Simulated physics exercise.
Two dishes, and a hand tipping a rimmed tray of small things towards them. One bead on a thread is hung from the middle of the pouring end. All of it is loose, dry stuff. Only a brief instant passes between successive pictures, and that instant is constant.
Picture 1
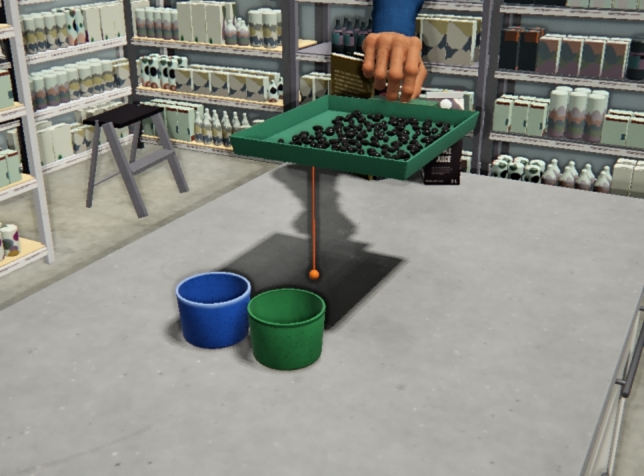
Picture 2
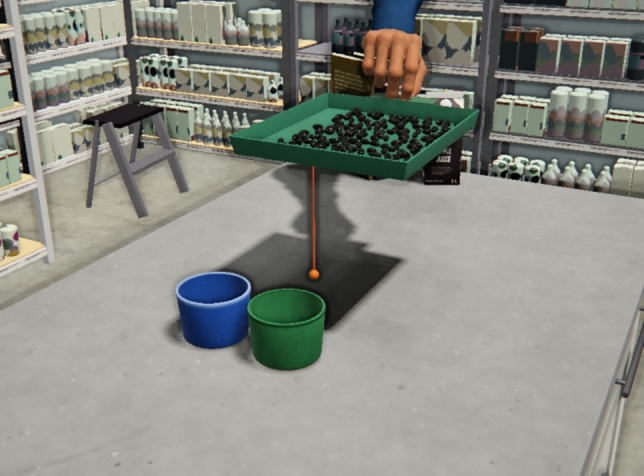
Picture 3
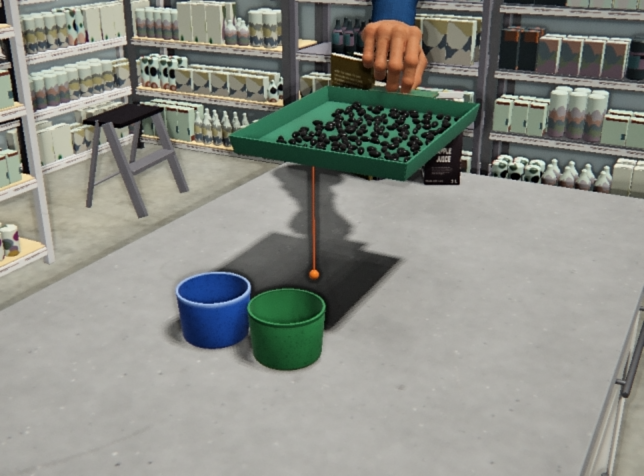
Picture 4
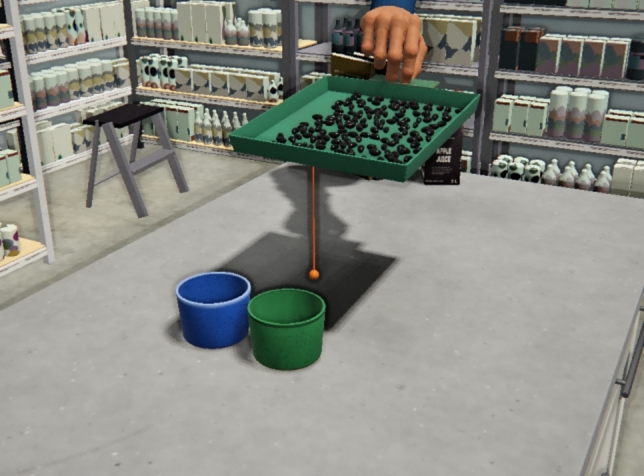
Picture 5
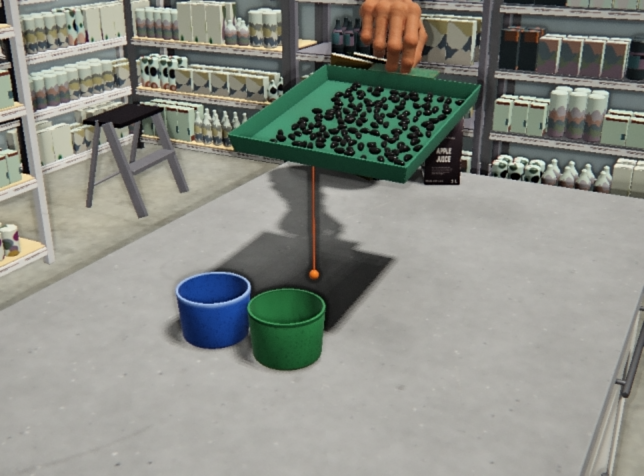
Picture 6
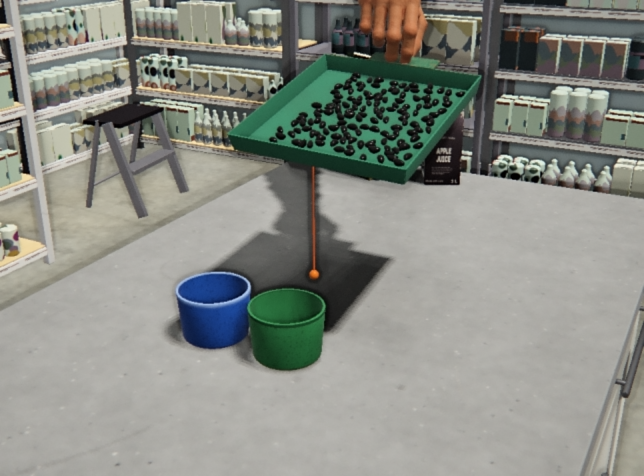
In a storeroom, a hand slowly tilts a green tray of black beans forward.
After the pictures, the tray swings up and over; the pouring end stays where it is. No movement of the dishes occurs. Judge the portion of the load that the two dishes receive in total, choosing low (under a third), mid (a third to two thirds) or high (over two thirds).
Low, under a third.
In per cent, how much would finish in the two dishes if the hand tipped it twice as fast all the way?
I'd put it near 20 per cent.
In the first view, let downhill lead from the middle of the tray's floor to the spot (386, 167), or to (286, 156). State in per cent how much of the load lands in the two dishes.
Near 0 % and 40 %.
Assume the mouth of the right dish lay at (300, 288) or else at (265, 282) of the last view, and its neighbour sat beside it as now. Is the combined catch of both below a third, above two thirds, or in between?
Try 1 - under a third; try 2 - under a third.
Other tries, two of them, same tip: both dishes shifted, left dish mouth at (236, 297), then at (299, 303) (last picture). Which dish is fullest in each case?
With the first placement it's the one to the right, with the second it's the one to the right.
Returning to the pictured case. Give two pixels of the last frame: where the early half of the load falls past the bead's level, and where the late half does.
About (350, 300), and after that about (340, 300).
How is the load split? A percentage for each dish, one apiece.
About 0 % ends in the left dish and about 20 % in the right dish.
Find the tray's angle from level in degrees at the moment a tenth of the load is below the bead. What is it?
That would be about 105 degrees from level.
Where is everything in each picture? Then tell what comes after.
The first picture shows corners of the pouring end at (234, 135) and (405, 160), level; middle of the load at (363, 136), black beans; left dish at (193, 322); right dish at (267, 342); bead on its thread at (314, 275).
The second picture shows corners of the pouring end at (234, 135) and (405, 161), level; middle of the load at (363, 135).
The third picture shows corners of the pouring end at (233, 135) and (405, 162), tipped barely, lowest at the right corner; middle of the load at (363, 131).
The fourth picture shows corners of the pouring end at (233, 134) and (404, 163), tipped a little, lowest at the right corner; middle of the load at (363, 126).
The fifth picture shows corners of the pouring end at (232, 133) and (404, 165), tipped a little, lowest at the right corner; middle of the load at (363, 121).
The sixth picture shows corners of the pouring end at (232, 133) and (404, 167), tipped a little, lowest at the right corner; middle of the load at (362, 115); left dish at (193, 322); right dish at (267, 342).
Soon, tray tipped steeply; all on the tray.
A while on, tray tipped right over; nearly all on the tray; a stray few in the air.
Towards the end, tray tipped past a quarter turn; about a quarter in the right dish; most outside both.
Finally, tray tipped past a quarter turn; about a quarter in the right dish; none in the left dish; most outside both.
